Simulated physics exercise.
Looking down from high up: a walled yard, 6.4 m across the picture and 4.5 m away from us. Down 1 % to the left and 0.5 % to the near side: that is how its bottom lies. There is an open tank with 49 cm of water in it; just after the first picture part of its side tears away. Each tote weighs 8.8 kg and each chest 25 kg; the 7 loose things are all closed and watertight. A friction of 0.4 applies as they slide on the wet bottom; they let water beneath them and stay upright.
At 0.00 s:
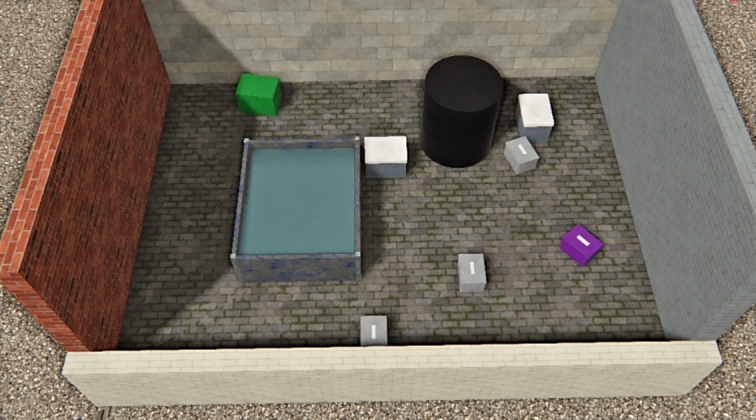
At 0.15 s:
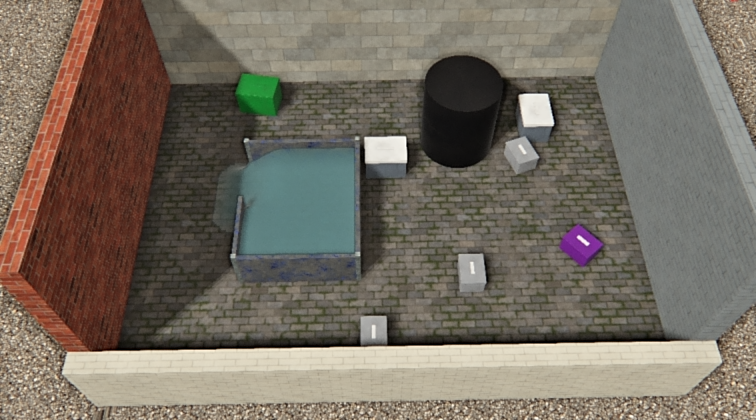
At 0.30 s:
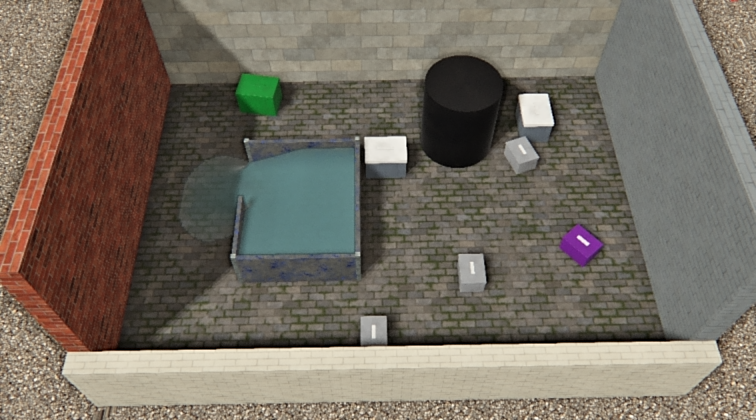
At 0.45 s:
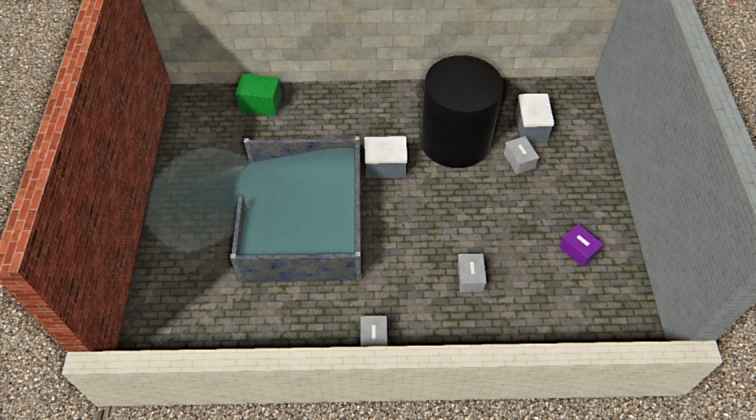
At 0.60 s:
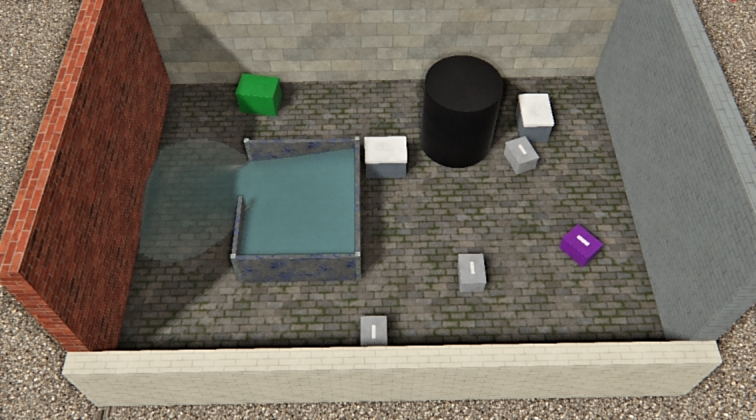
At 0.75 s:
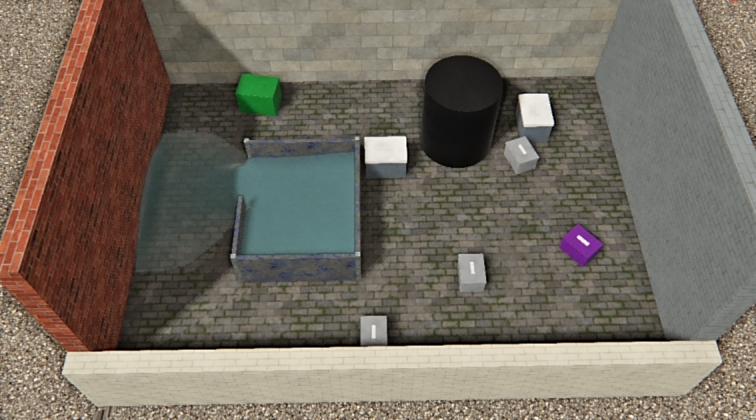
Seen from high above, an open tank of blue-green water stands left of centre in a walled, stone-paved yard with a red brick wall at left. A green chest sits behind it, a black cylinder and pale blocks stand to the right, and a purple tote lies near the grey wall. Part of the tank's left side opens and water spreads leftward to the brick wall, while everything else stays still.
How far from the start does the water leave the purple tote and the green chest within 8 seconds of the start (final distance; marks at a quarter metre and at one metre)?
In order: Purple tote: Almost still; green chest: Small move.
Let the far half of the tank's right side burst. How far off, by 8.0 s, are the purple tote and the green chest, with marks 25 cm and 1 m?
Outcome - purple tote: Long-distance displacement, green chest: No real movement.
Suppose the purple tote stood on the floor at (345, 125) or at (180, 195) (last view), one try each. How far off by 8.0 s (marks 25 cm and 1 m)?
Spot one - it barely budges; spot two - it is swept away.
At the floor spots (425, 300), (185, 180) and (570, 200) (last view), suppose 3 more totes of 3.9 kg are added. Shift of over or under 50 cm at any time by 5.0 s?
Respectively: Smaller, greater, smaller.
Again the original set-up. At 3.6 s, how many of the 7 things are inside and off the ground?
At that moment 0.
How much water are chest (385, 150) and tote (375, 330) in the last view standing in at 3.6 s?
Around 0 cm and 4 cm.
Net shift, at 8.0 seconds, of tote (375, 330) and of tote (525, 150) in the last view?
In turn: 80 cm, 0 cm.
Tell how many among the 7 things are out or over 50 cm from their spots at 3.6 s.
The number I get is 1.
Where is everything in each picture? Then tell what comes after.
The purple tote at (583, 241), on the bottom; the green chest at (258, 85) rests on the ground; 2.4 m2 under water; 0 of 7 have shifted, in the first picture.
The purple tote at (583, 241), on the bottom; the green chest at (258, 85), on the bottom; 2.9 m2 under water; 0 of 7 have shifted, in the second picture.
The purple tote at (583, 241), on the bottom; the green chest at (258, 85), on the bottom; water covers 3.5 m2; 0 of 7 have shifted, in the third picture.
The purple tote at (583, 241) rests on the ground; the green chest at (258, 85), on the bottom; water covers 4.2 m2; 0 of 7 have shifted, in the fourth picture.
The purple tote at (583, 241) rests on the ground; the green chest at (258, 85), on the bottom; 4.6 m2 under water; 0 of 7 have shifted, in the fifth picture.
The purple tote at (583, 241) rests on the ground; the green chest at (258, 85), on the bottom; 4.9 m2 under water; 0 of 7 have shifted, in the sixth picture.
After 1.6 s the purple tote is near (583, 241), 0.0 m from its start, aground; the green chest is near (258, 85), 0.0 m from its start, aground; 0 afloat.
After 3.6 s the purple tote is near (583, 241), 0.0 m from its start, aground; the green chest is near (288, 99), 0.5 m from its start, aground; 0 afloat.
After 5.6 s the purple tote is near (583, 241), 0.0 m from its start, aground; the green chest is near (290, 100), 0.6 m from its start, aground; 0 afloat.
After 8.0 s the purple tote is near (583, 241), 0.0 m from its start, aground; the green chest is near (290, 100), 0.6 m from its start, aground; 0 afloat.
